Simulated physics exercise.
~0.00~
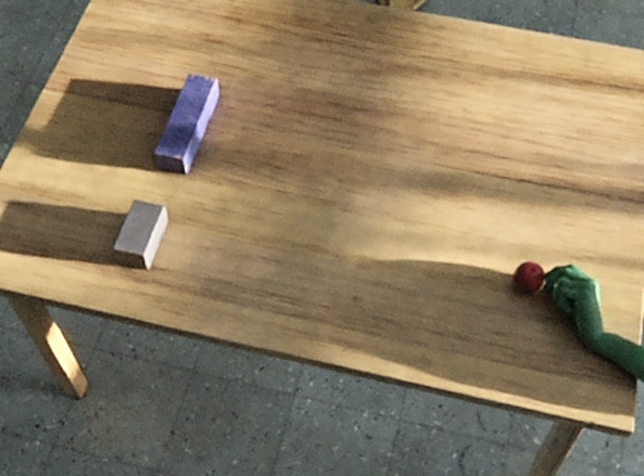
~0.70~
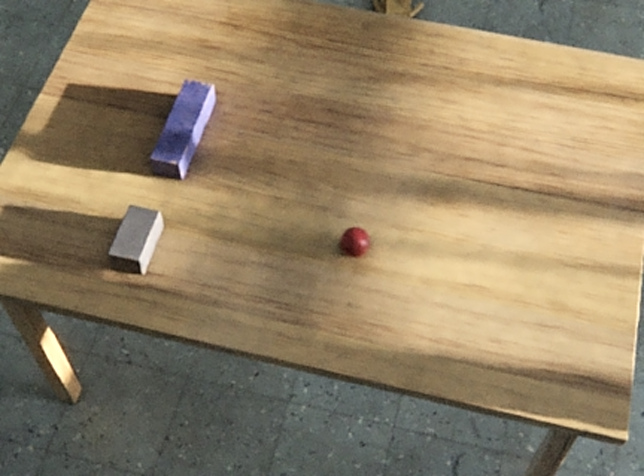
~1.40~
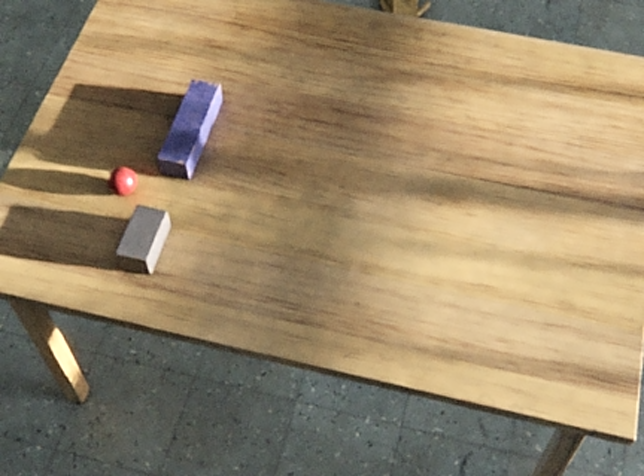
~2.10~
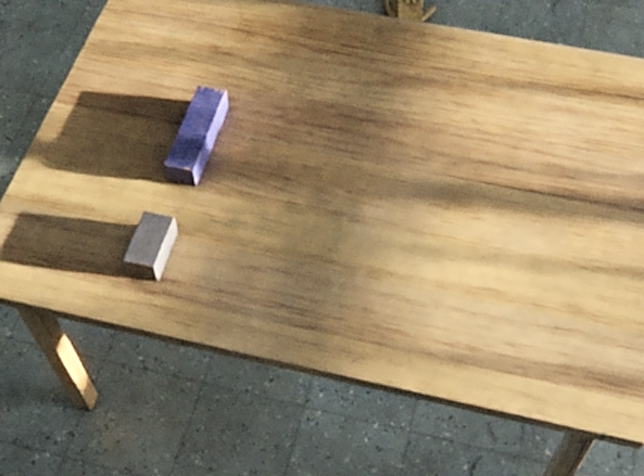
A small red ball, released by a green-gloved hand at the right of a wooden table, rolled left across the top, passed through the gap between a blue block and a grey block, and went out of sight, leaving both blocks standing.
